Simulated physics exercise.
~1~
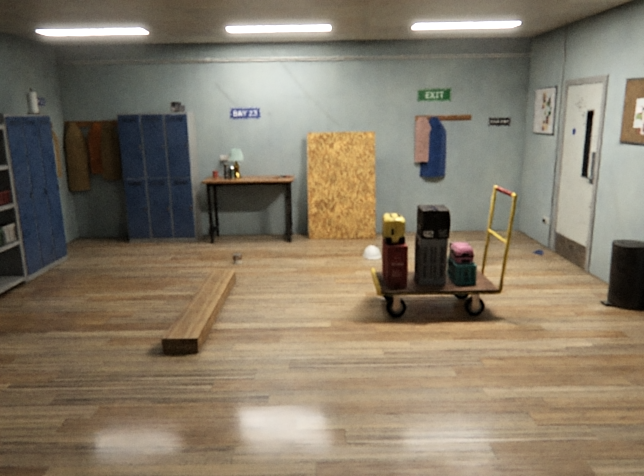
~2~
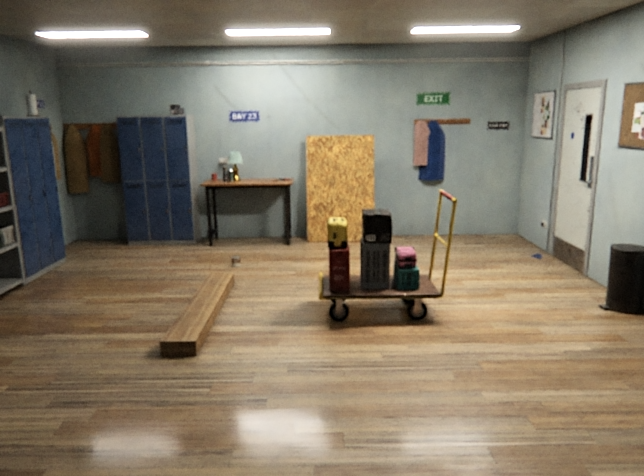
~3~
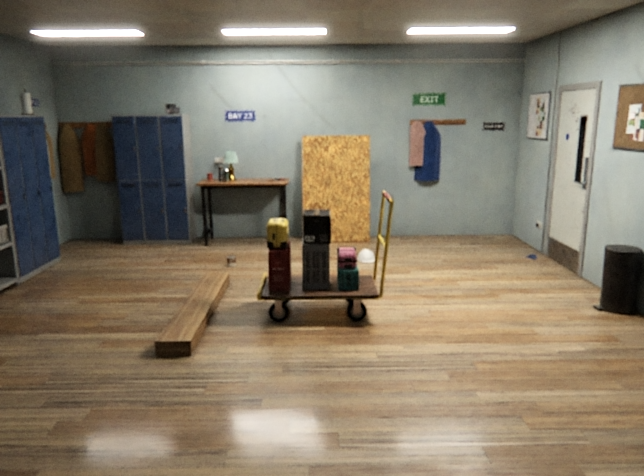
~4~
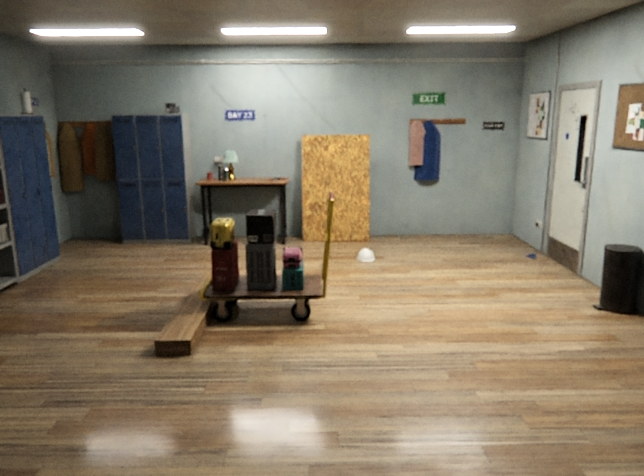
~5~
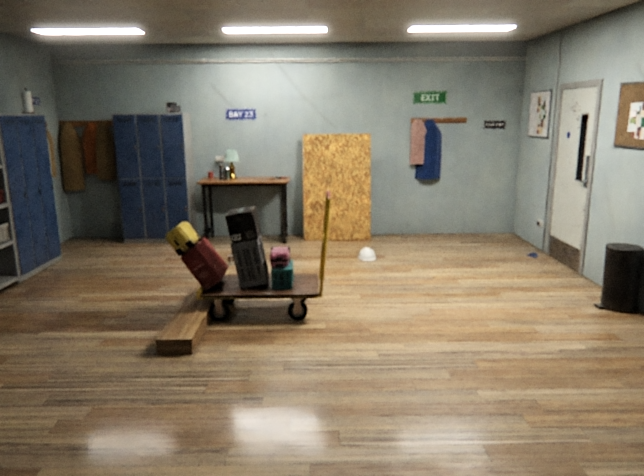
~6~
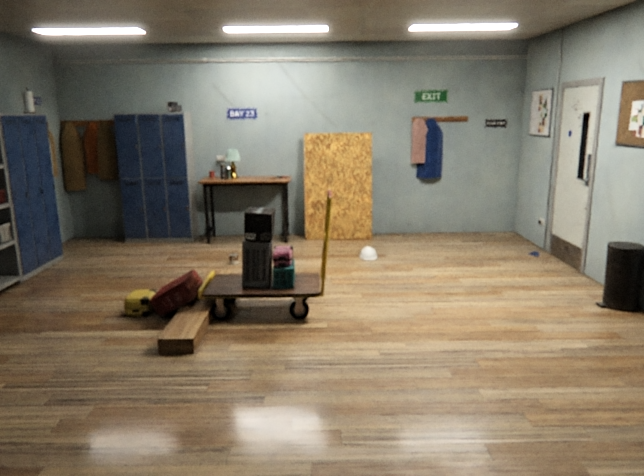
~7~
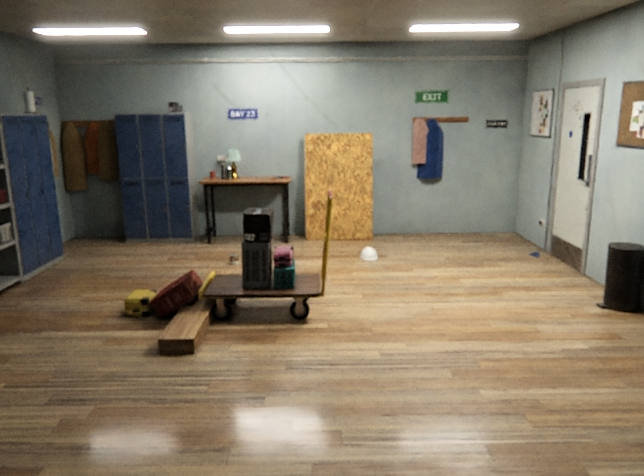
In a room with blue lockers, a loaded trolley rolled left until it stopped against a low wooden beam, and the red parcel and yellow suitcase toppled over the front onto the floor, while the black carton tilted, settled back and stayed aboard with the rest.
